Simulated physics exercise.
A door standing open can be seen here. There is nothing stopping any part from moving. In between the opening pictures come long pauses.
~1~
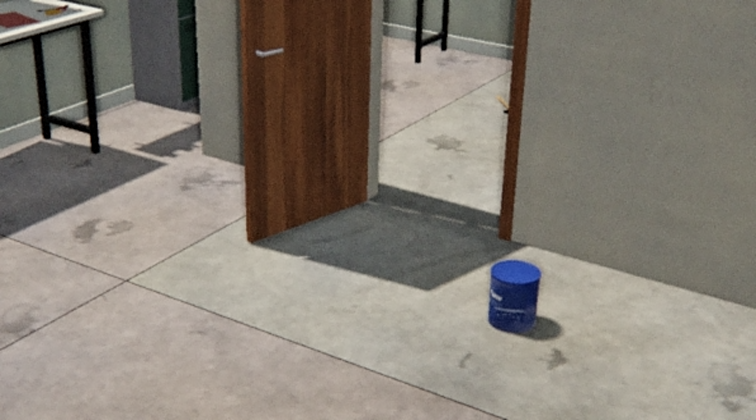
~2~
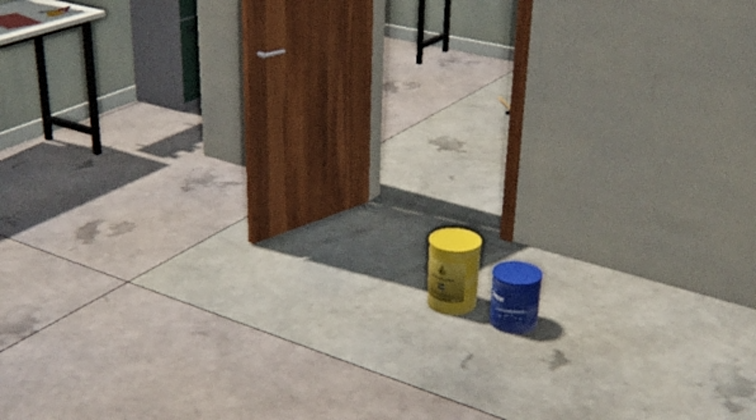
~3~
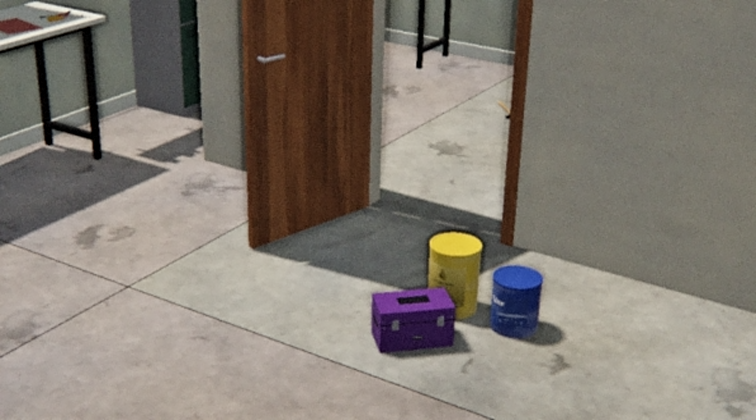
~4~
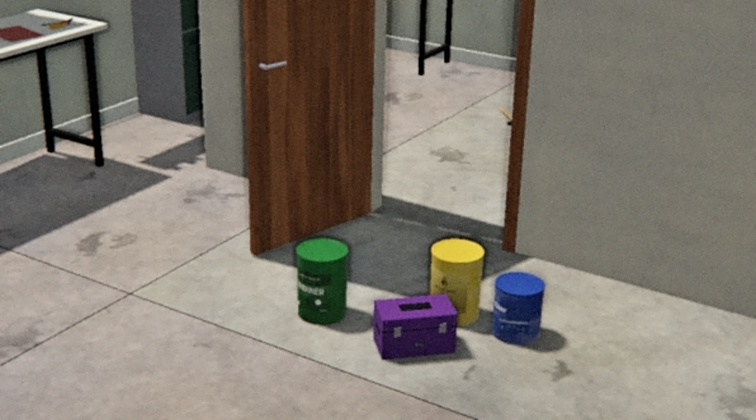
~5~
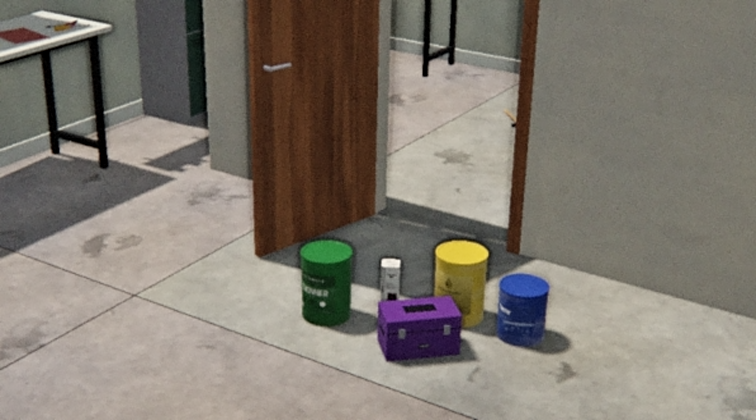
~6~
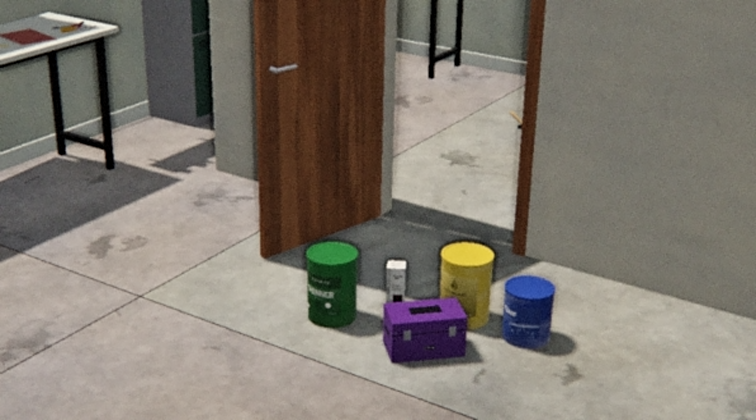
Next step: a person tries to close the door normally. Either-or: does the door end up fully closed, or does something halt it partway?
The door ends up fully closed.
Then, 0.60 s on from there, door at 77°.
Then, 0.90 s on from there, door at 49°.
Then, 1.20 s on from there, door at 19°.
In the end, door at 0°; all 5 unmoved. At the end, from the last picture's camera, white carton near (396, 287).
